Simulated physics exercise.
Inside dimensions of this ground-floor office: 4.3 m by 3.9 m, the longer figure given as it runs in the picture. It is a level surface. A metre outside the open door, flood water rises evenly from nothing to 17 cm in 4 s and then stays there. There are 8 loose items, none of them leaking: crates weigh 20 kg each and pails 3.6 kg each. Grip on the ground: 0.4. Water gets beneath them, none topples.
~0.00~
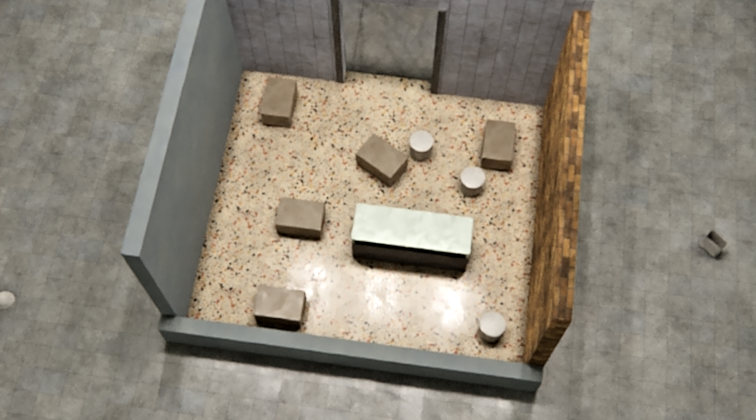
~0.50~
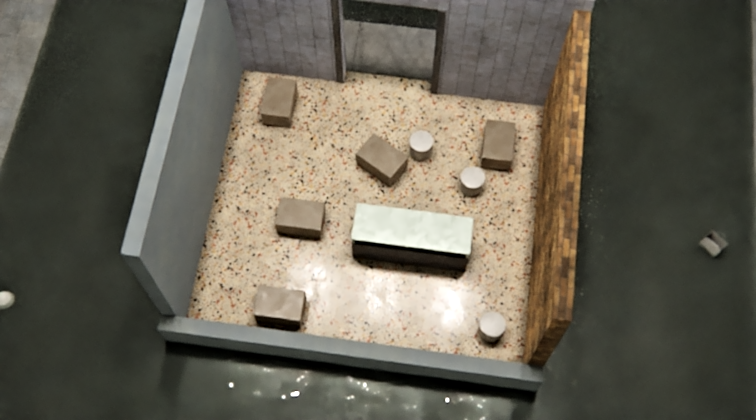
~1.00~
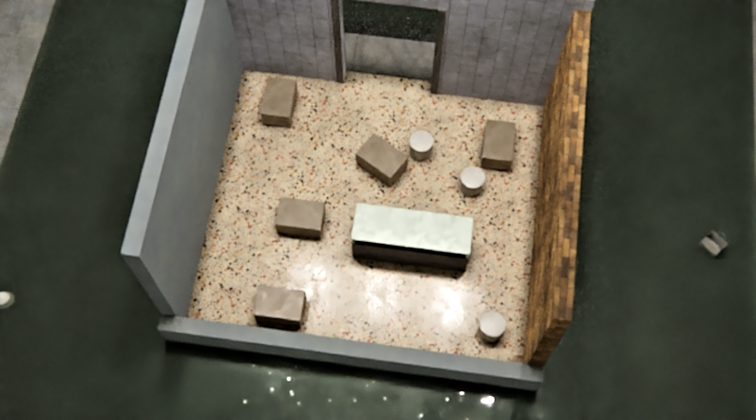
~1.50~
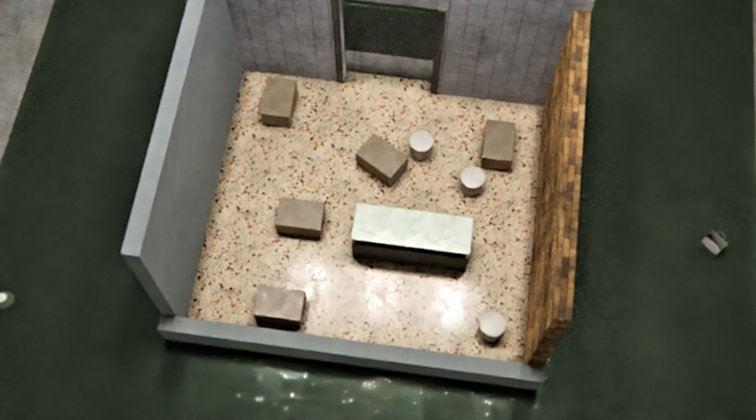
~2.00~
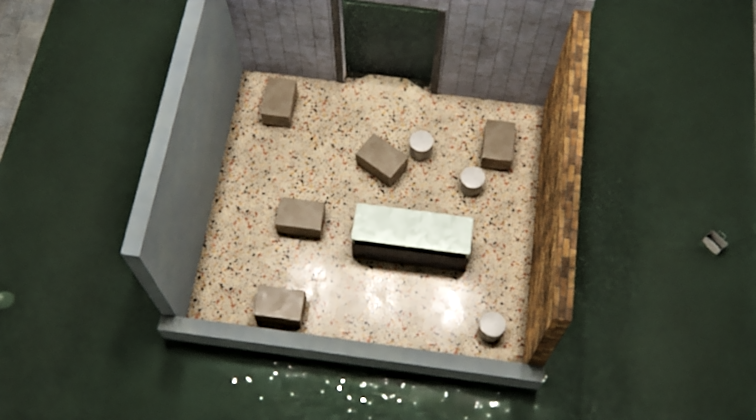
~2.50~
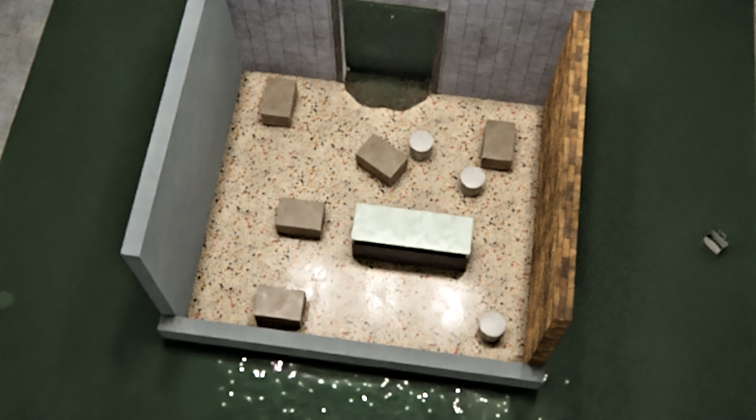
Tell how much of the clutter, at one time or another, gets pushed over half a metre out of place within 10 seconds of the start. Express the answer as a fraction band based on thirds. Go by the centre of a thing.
The band is one third to two thirds.
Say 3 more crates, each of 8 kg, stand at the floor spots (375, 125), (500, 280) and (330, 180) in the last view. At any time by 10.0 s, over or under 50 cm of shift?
Result by item, in order: Beyond the cutoff, beyond the cutoff, beyond the cutoff.
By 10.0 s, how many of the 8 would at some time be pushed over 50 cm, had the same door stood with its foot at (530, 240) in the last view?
You'd get 2 in that case.
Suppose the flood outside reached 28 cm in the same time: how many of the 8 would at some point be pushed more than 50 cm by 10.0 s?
The answer would then be 6.
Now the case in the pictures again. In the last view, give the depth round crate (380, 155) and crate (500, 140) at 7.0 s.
I'd estimate 7 cm for the first and 2 cm for the second.
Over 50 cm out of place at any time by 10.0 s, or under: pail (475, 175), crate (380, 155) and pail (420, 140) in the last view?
In turn: Above the mark, above the mark, above the mark.
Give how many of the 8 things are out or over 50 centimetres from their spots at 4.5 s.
1 in all.
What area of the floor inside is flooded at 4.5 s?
Roughly 4.0 m2 of it is wet.
After 3.5 s 0 of 8 are over 50 cm from their spots; 0 afloat.
After 4.5 s 1 of 8 are over 50 cm from their spots; 0 afloat.
After 7.0 s 3 of 8 are over 50 cm from their spots; 0 afloat.
After 10.0 s 4 of 8 are over 50 cm from their spots, and 4 have been at some point; 2 afloat.
